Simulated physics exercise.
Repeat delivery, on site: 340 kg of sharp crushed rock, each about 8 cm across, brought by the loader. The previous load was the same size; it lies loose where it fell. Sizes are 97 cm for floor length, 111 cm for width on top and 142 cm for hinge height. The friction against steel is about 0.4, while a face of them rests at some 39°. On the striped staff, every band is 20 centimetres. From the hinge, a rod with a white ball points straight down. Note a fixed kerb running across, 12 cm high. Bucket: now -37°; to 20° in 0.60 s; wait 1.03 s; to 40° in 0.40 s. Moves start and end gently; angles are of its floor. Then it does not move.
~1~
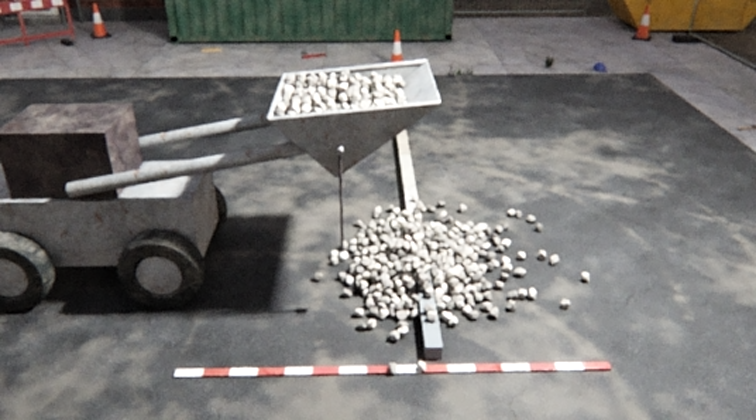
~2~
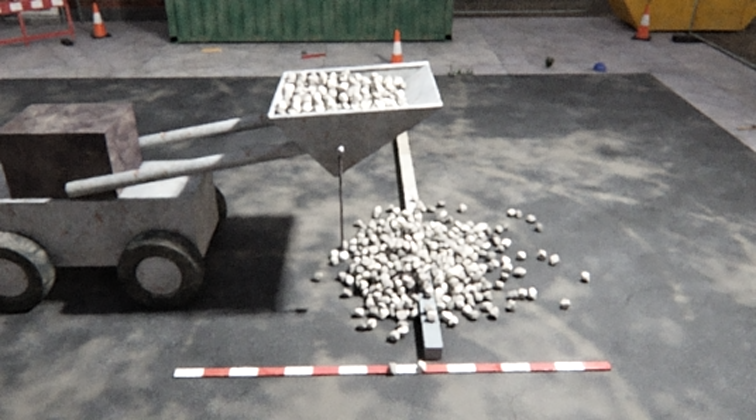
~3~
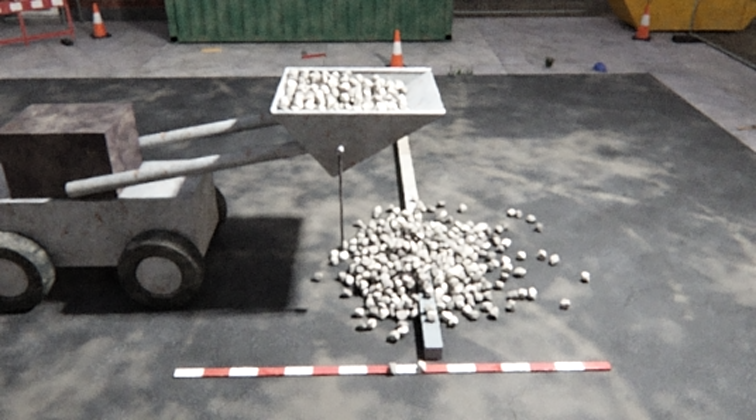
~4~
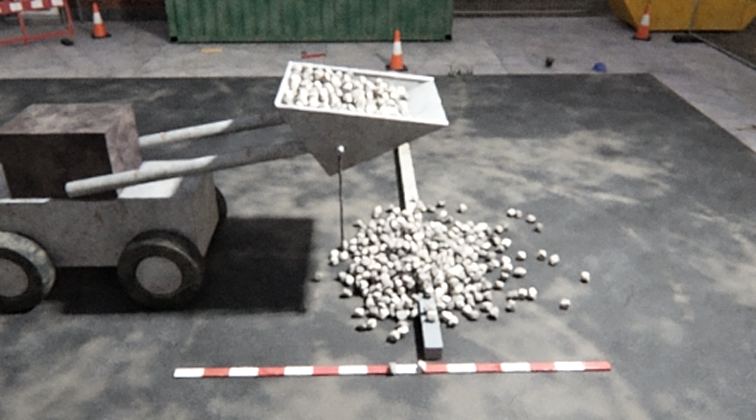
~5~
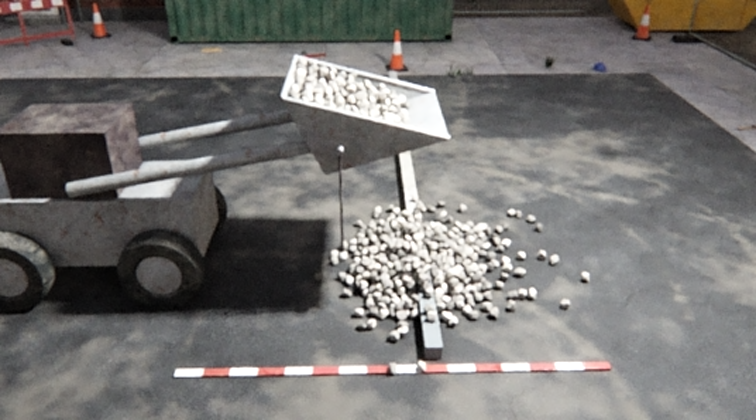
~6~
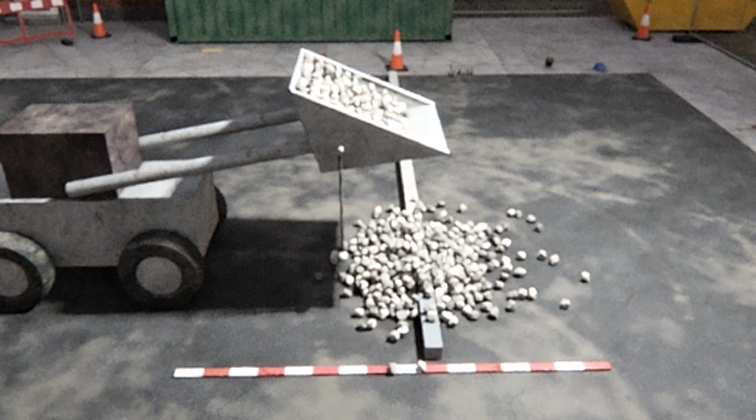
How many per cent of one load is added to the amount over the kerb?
About 92 per cent of a load.
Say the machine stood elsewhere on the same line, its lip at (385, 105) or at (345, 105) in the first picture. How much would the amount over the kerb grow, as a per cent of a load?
Near 25 per cent from the first place, 5 from the second.
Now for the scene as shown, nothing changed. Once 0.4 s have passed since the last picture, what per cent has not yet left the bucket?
I'd say about 100 per cent.
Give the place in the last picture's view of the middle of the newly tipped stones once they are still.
I'd put their centre close to (459, 252).
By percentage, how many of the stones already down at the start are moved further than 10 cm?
About 5 %.
Then, 0.1 s after the last picture the floor is at 11°; in per cent of one load, 100 in the bucket, 63 on this side of the kerb, 37 over the kerb; the foremost stones are at (542, 244).
Then, 0.4 s after the last picture the floor is at 20°; in per cent of one load, 100 in the bucket, 63 on this side of the kerb, 37 over the kerb; the foremost stones are at (542, 244).
Then, 2.2 s after the last picture the floor is at 40°; in per cent of one load, 8 in the bucket, 79 on this side of the kerb, 113 over the kerb; the foremost stones are at (563, 257).
Then, 4.9 s after the last picture the floor is at 40°; in per cent of one load, 0 in the bucket, 72 on this side of the kerb, 128 over the kerb; the foremost stones are at (563, 257). Net gain over the kerb, 92.
